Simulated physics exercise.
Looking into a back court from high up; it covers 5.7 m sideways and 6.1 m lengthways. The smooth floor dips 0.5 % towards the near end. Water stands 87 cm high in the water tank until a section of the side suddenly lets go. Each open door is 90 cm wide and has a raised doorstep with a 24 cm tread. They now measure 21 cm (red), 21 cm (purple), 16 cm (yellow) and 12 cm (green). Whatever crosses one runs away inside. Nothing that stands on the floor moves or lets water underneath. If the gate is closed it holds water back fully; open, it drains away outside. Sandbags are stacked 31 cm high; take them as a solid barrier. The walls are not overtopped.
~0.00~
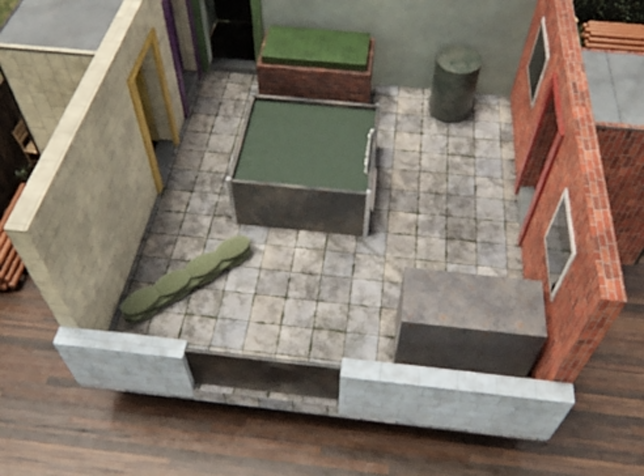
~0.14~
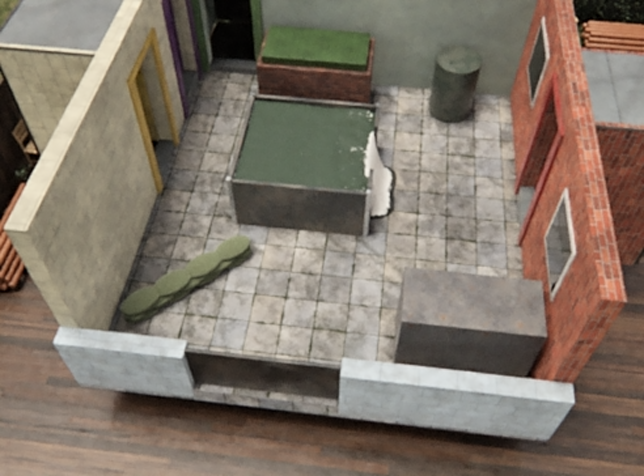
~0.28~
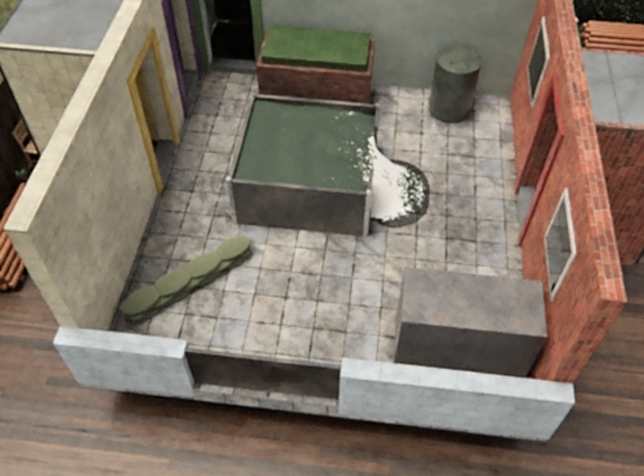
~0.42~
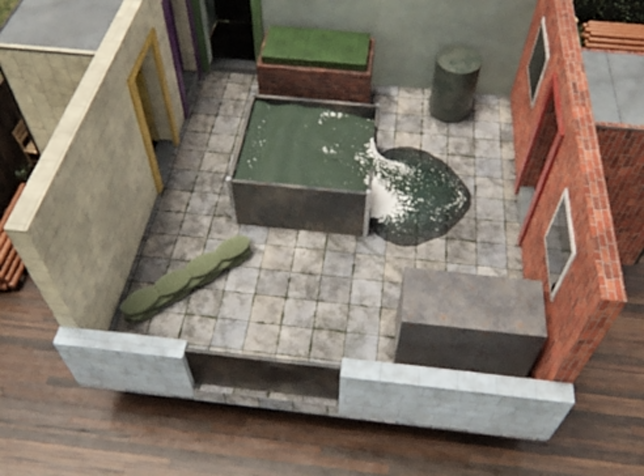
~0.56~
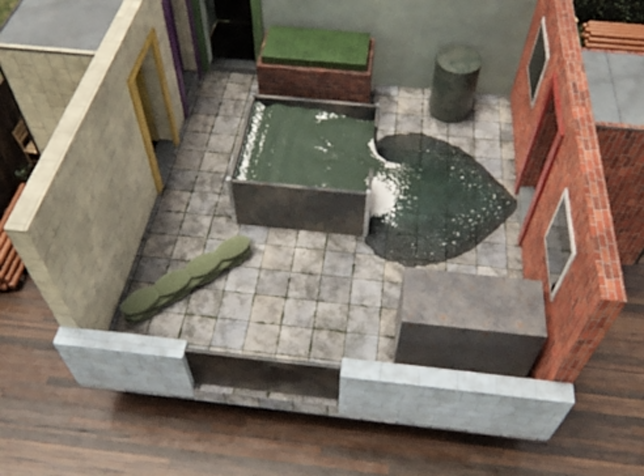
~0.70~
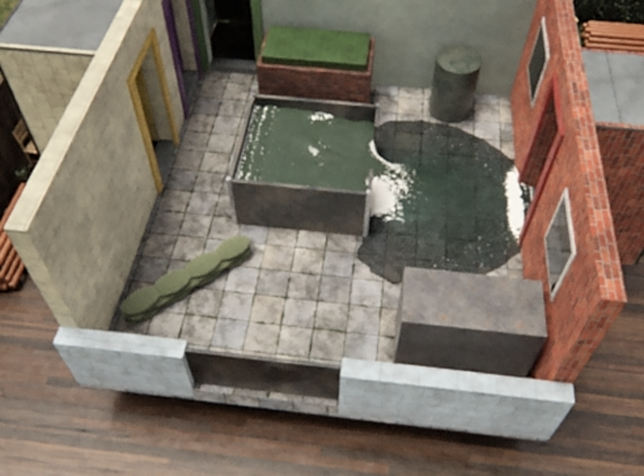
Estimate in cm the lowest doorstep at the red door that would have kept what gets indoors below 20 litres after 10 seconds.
Some 36 cm above the ground.
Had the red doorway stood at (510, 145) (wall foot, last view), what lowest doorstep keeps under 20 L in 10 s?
Roughly 26 cm.
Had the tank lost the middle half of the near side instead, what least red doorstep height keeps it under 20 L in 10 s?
Then roughly 9.5 cm.
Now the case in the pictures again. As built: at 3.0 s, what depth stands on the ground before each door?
Depths in cm: Red 26, purple 0, yellow 0, green 0.
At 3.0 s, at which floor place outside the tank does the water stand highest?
Around (475, 105).
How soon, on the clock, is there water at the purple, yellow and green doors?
Purple 4.0 s, yellow 4.5 s, green 3.2 s.
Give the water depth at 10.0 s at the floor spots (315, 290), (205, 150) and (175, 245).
In that order: 7, 6 and 8 cm.
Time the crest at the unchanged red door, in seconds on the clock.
Near 1.2 s.
After 1.4 s water covers 30 % of the floor, deepest (48 cm) near (375, 193); 40 cm at the red door, 69 litres in over its 21 cm doorstep.
After 3.0 s water covers 50 % of the floor, deepest (38 cm) near (475, 105); 26 cm at the red door, 185 litres in over its 21 cm doorstep.
After 10.0 s water covers 95 % of the floor, deepest (16 cm) near (166, 173); 12 cm at the red door, 204 litres in over its 21 cm doorstep.
At the red door as built, the water arrived by 0.7 s and peaked near 42 cm at 1.2 s.
With a doorstep of 32.5 cm, 46 litres would have come in within the 10 s; with 44.5 cm, 0 litres. So under 20 litres takes about 36 cm.
